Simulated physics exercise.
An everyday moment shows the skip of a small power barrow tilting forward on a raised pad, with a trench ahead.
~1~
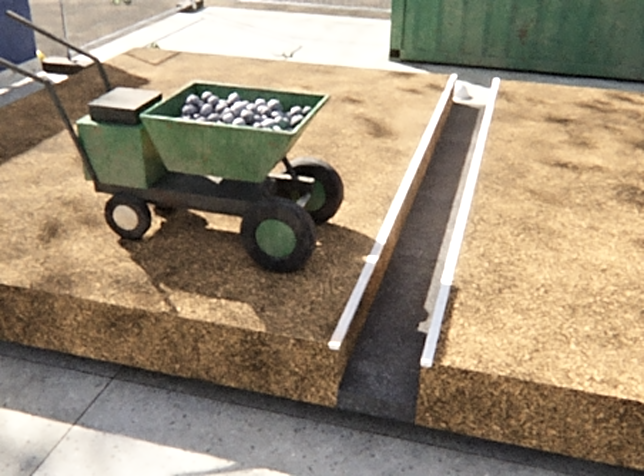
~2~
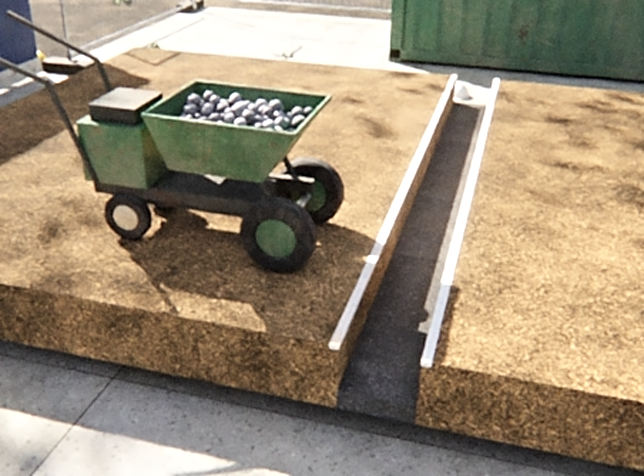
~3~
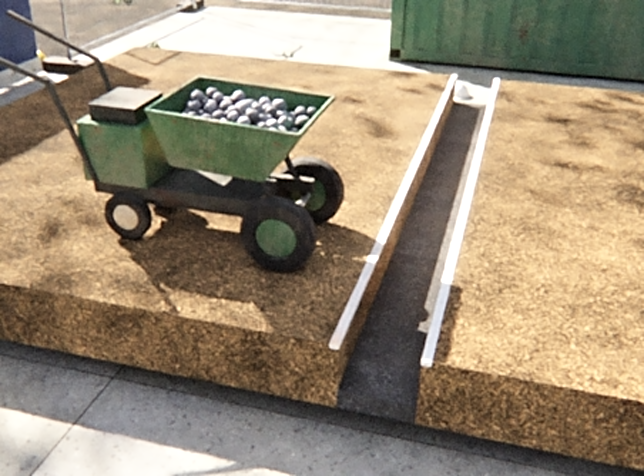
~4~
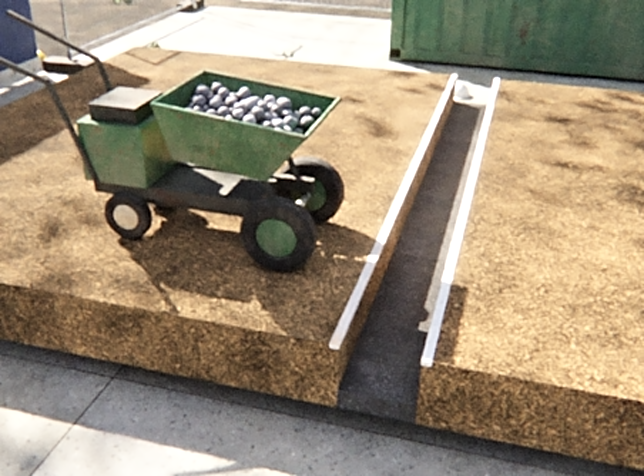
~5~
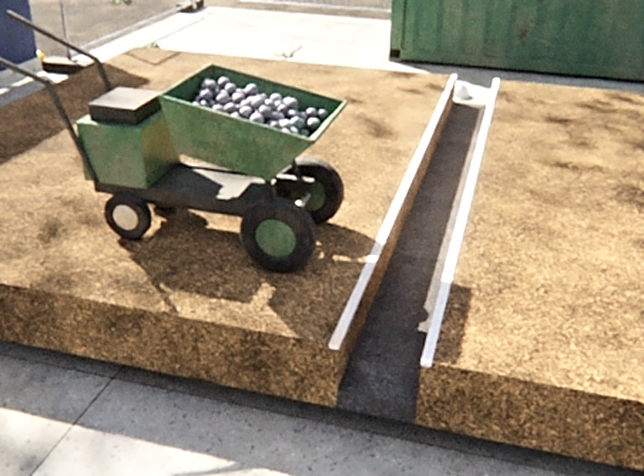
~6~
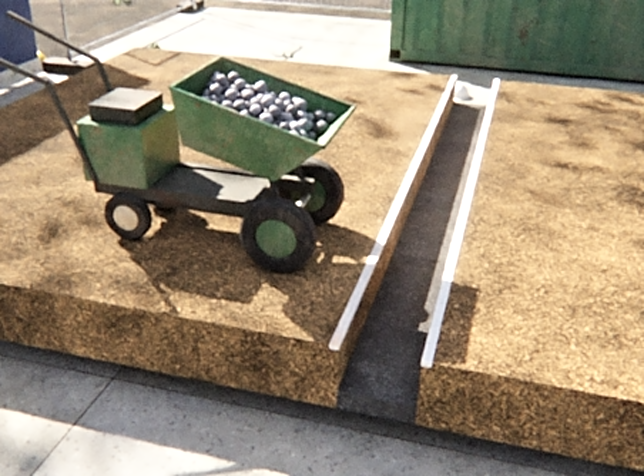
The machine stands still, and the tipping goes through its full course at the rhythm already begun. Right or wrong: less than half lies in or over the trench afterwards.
Wrong.
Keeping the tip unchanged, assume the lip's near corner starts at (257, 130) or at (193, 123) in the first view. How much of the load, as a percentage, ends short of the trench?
First spot: 0 %, second spot: 70 %.
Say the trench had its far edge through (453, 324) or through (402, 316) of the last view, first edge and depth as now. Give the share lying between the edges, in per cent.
First try: About 100 %; second try: About 40 %.
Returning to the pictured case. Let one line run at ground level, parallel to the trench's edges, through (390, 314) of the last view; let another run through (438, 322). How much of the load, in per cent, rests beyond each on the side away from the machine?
Estimate: 70 %, then 20 %.
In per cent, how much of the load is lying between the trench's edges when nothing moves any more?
It comes to 85 per cent or so.
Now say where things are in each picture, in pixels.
Lip of the skip at (293, 135), level; top of the load at (234, 119), round cobbles; first edge of the trench at (351, 306); far edge at (437, 321), the trench over half as wide as the skip, and about half as deep as wide, in the first frame.
Lip of the skip at (295, 135), level; top of the load at (235, 118), in the second frame.
Lip of the skip at (299, 136), tipped barely; top of the load at (238, 116), in the third frame.
Lip of the skip at (306, 138), tipped a little; top of the load at (232, 104), in the fourth frame.
Lip of the skip at (313, 142), tipped a little; top of the load at (231, 108), in the fifth frame.
Lip of the skip at (323, 147), tipped clearly; top of the load at (230, 104); first edge of the trench at (351, 307); far edge at (437, 321), in the sixth frame.
Soon after the last picture, skip tipped steeply; all in the skip.
A little later, skip tipped right over; most in the skip; a small part in or heaped over the trench; a small part falling.
Later still, skip tipped right over; a small part in the skip; most in or heaped over the trench; a small part beyond it.
By the end, skip tipped right over; most in or heaped over the trench; a small part beyond it.
